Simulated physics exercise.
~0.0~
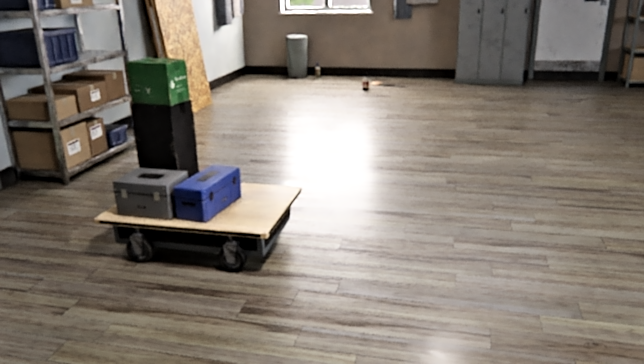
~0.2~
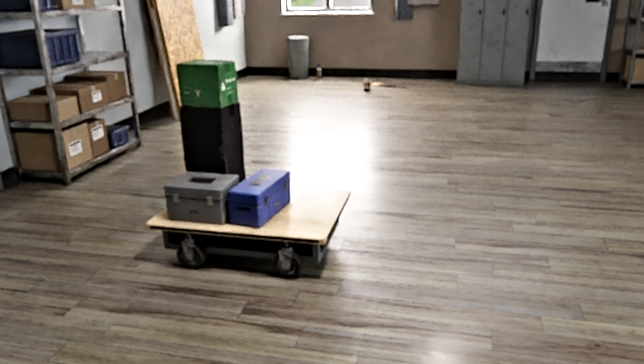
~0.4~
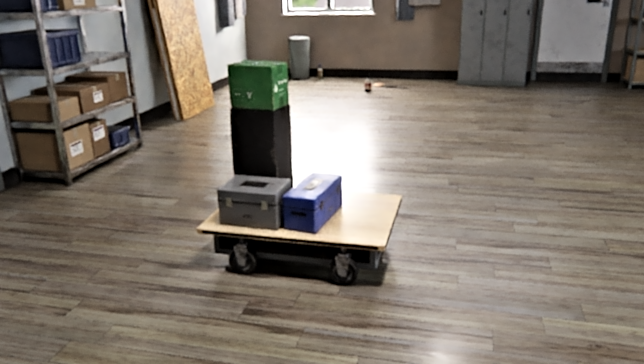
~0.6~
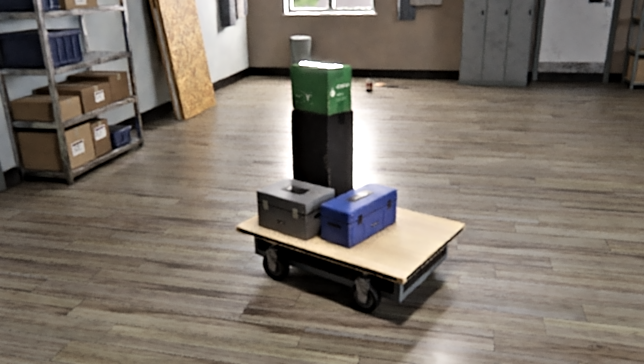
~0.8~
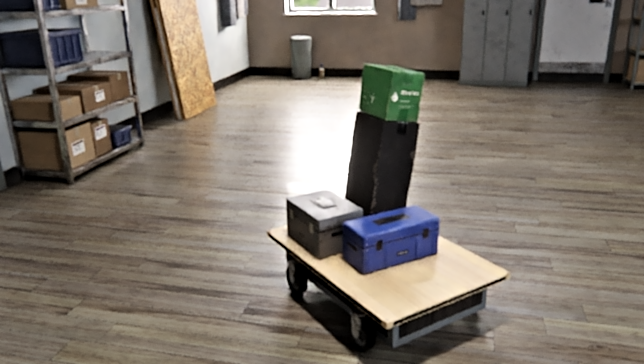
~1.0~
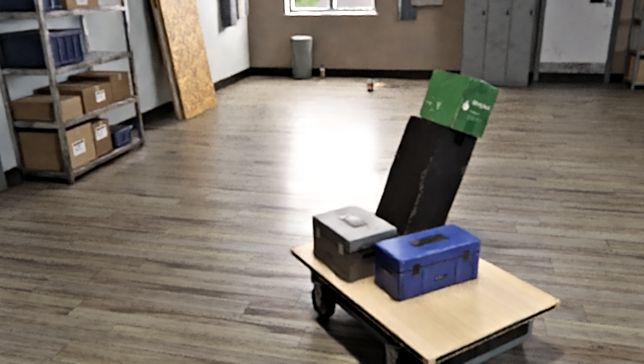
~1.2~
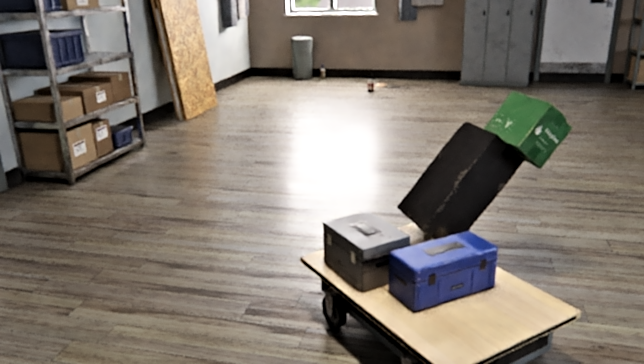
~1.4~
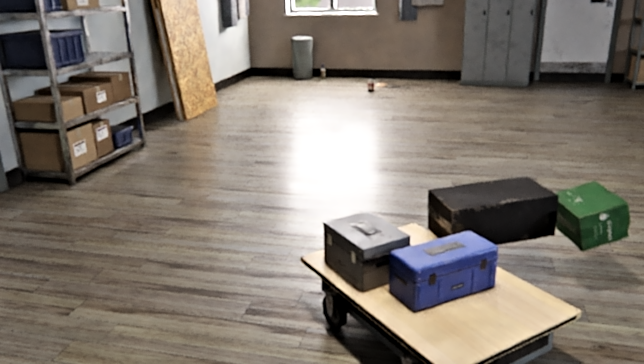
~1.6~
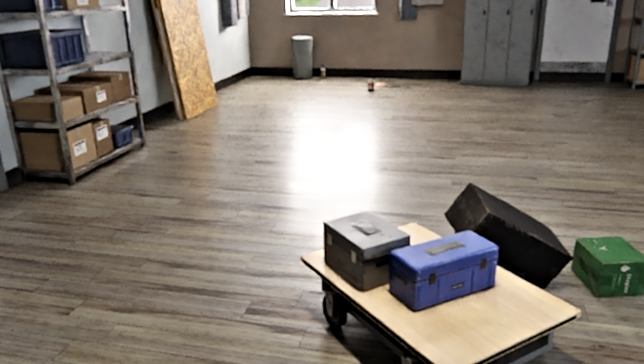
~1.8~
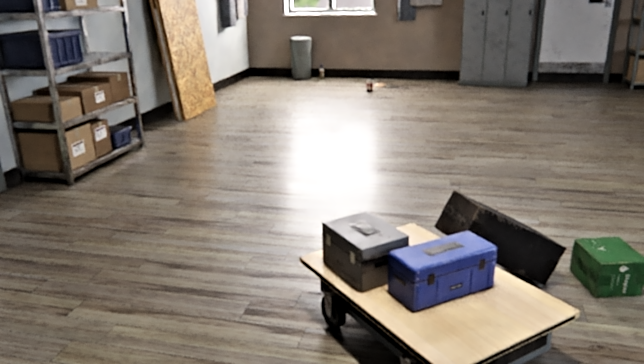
A flat wooden-topped cart rolls across the plank floor of a storeroom, seen from slightly above by a gently swaying camera, with shelves of boxes at left and lockers behind. It carries a grey toolbox and a blue toolbox in front of a tall black box with a green box on top. The cart moves right, then turns toward the viewer, and the stack begins leaning right. As the cart stops, the black and green boxes topple off its far right side. The green box rests on the floor, the black one tilts against the deck's edge, and both toolboxes remain aboard.
